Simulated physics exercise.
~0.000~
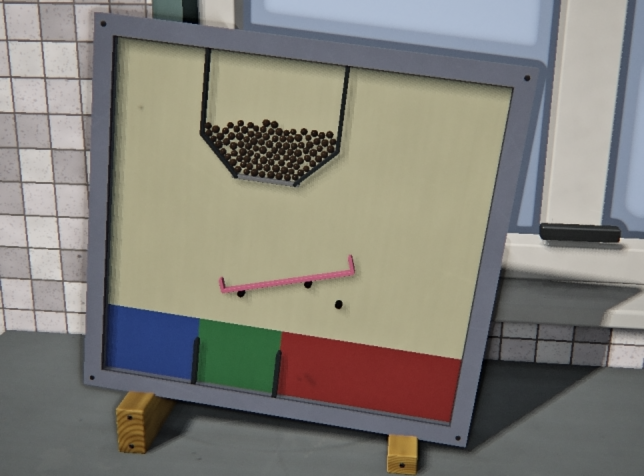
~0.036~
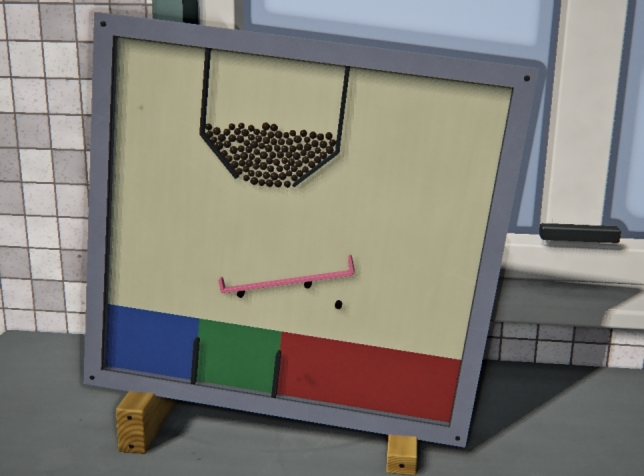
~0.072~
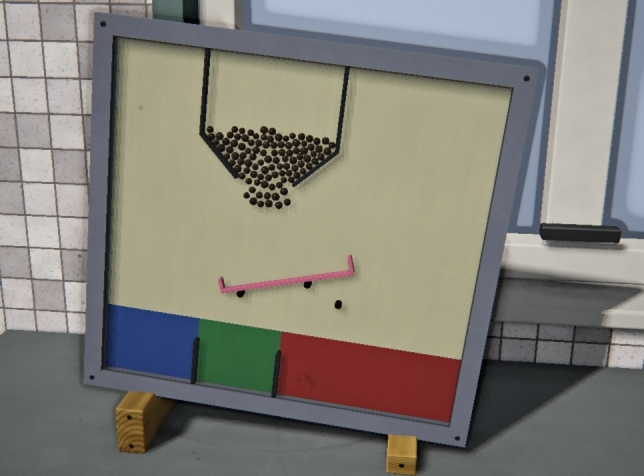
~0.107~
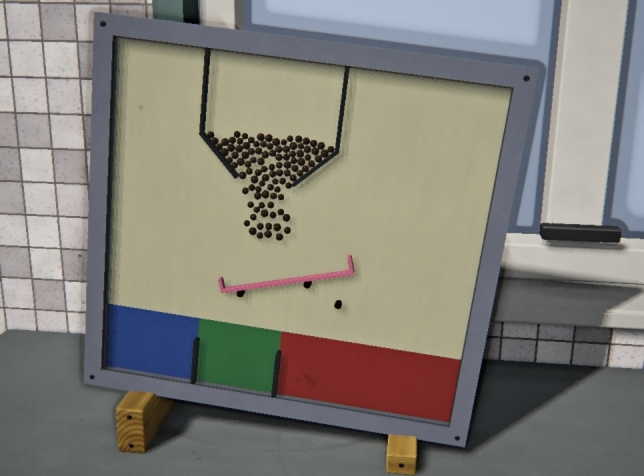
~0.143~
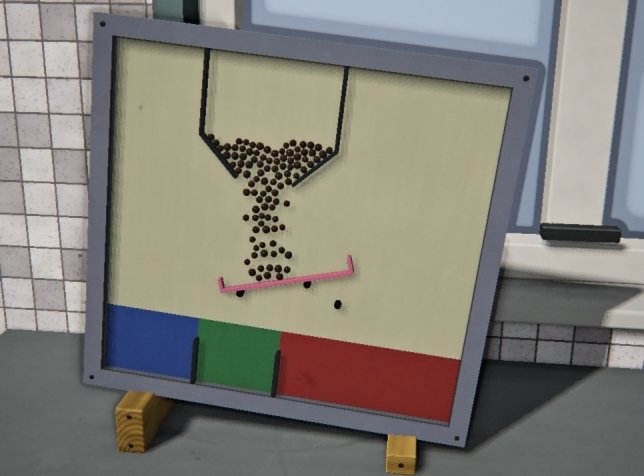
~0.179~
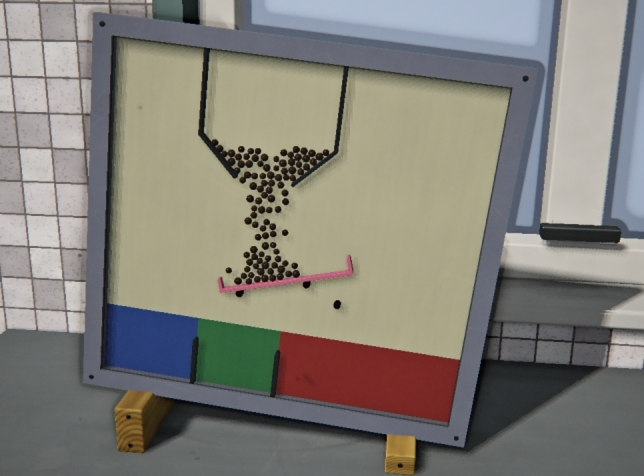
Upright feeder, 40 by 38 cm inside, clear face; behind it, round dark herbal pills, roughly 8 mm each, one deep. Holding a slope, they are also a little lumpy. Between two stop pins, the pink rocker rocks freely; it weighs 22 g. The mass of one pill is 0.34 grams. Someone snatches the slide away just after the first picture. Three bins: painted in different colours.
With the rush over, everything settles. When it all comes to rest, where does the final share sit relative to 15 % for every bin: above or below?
Red: Below it. Blue: Above it. Green: Below it.
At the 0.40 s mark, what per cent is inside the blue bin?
It works out at roughly 10 %.
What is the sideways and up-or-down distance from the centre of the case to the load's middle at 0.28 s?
Left by about 3 cm and below by about 1 cm.
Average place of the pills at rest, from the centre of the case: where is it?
It lies close to 6 centimetres left and 8 centimetres below.
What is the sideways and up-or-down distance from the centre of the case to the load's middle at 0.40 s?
About 4 cm left and 4 cm below.
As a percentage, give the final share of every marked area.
Red bin: 0; blue bin: 30; green bin: 5.
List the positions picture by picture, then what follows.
In the first picture, tilted 6° clockwise; about 100 pills; pills' middle (274, 150); pink rocker (308, 284) tilted 11°; red (366, 377), blue (152, 343), green (238, 356); slide (234, 176) to (298, 185).
In the second picture, pills' middle (273, 155); 6 out, lowest pill (287, 184).
In the third picture, pills' middle (268, 159); 16 out, lowest pill (279, 205).
In the fourth picture, pills' middle (273, 174); 31 out, lowest pill (280, 237); pink rocker (308, 284) tilted 11°.
In the fifth picture, pills' middle (269, 189); 44 out, lowest pill (259, 278).
In the sixth picture, pills' middle (269, 210); 58 out, lowest pill (238, 281); pink rocker (307, 284) tilted 11°; wall ends (196, 340), (278, 353), (207, 45) to (235, 176), (293, 184) to (347, 63).
After 0.28 s, the pills' middle is 3 cm left of and 1 cm below the centre; nothing in the marked areas; pink rocker left end down 11°.
After 0.40 s, the pills' middle is 4 cm left of and 4 cm below the centre; blue 10 %; pink rocker left end down 11°.
After 0.63 s, the pills' middle is 6 cm left of and 7 cm below the centre; blue 30 %, green 5 %; pink rocker left end down 11°.
Settled by 1.6 s, red 0 %, blue 30 %, green 5 %, elsewhere 65 %; pink rocker left end down 11°.
